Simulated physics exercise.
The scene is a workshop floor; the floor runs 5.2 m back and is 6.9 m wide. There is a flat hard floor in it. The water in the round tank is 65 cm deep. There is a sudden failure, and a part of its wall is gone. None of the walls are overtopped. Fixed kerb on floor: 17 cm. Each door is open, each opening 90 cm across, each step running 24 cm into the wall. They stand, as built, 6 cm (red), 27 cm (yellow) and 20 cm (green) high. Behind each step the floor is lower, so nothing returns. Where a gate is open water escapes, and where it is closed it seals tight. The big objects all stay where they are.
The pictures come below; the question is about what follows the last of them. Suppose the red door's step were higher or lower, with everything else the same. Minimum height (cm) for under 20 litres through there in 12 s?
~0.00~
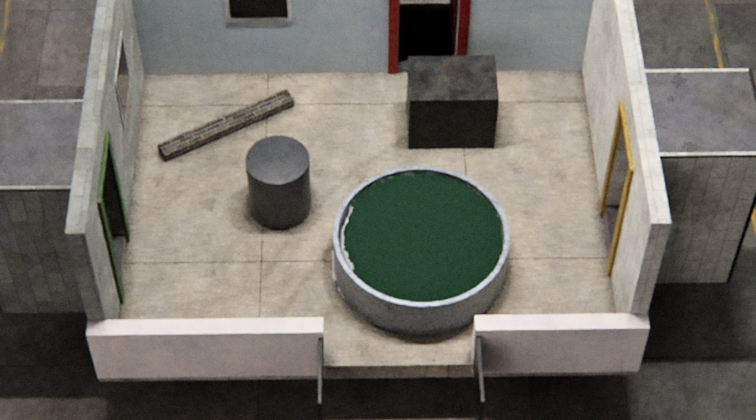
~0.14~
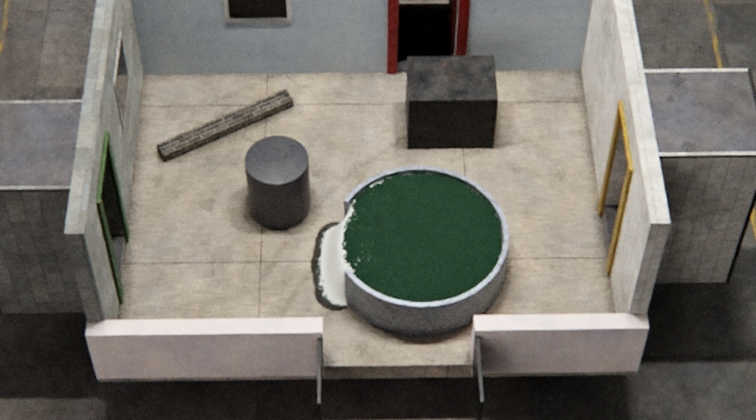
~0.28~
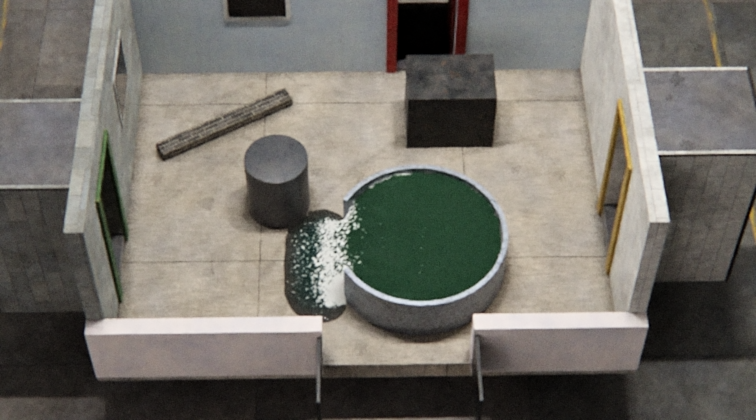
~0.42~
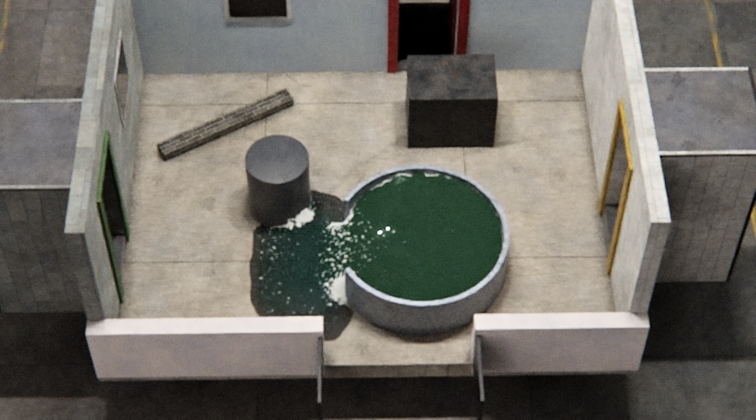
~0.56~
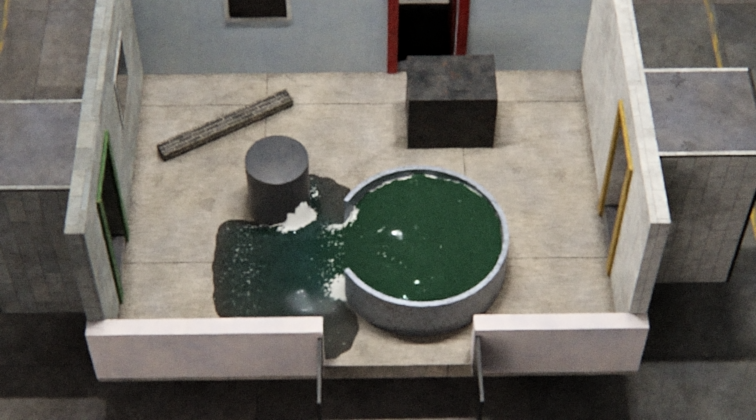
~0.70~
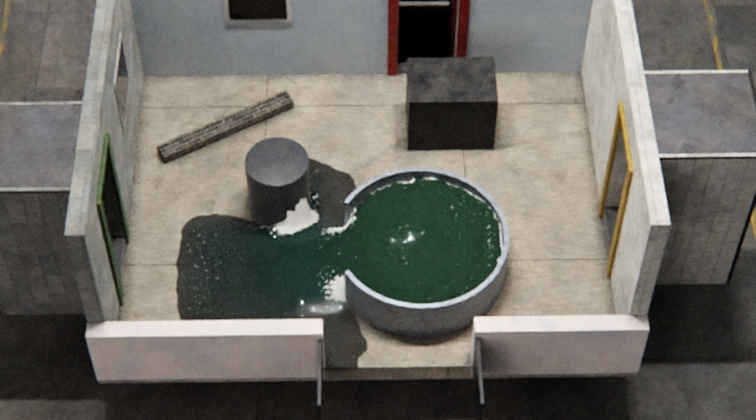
Roughly 7.5 cm.
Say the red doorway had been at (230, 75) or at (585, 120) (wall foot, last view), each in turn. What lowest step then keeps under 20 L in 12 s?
Around 7.5 and 7.0 cm respectively.
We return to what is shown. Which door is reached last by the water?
Last: Yellow.
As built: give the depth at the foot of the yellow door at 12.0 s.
About 5.5 cm.
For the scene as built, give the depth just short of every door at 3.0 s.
Door by door in cm - red 1, yellow 0, green 31.
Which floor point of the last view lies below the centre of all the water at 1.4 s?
The water is centred around (359, 268) in the last picture's pixels.
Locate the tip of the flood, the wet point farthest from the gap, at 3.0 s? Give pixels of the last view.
The tip of the flood lies near (144, 83).
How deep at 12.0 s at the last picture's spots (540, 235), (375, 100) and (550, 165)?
Close to 5, 9 and 7 cm, one after the other.
After 1.4 s water covers 30 % of the floor, deepest (36 cm) near (116, 355); it has not reached the red door.
After 3.0 s water covers 45 % of the floor, deepest (32 cm) near (124, 280); it has not reached the red door.
After 12.0 s water covers 95 % of the floor, deepest (12 cm) near (557, 79); 8 cm at the red door, 35 litres in over its 6 cm step.
At the red door as built, the water arrived by 3.1 s and peaked near 11 cm at 6.4 s.
With a step of 6.5 cm, 28 litres would have come in within the 12 s; with 9 cm, 7 litres. So under 20 litres takes about 7.5 cm.
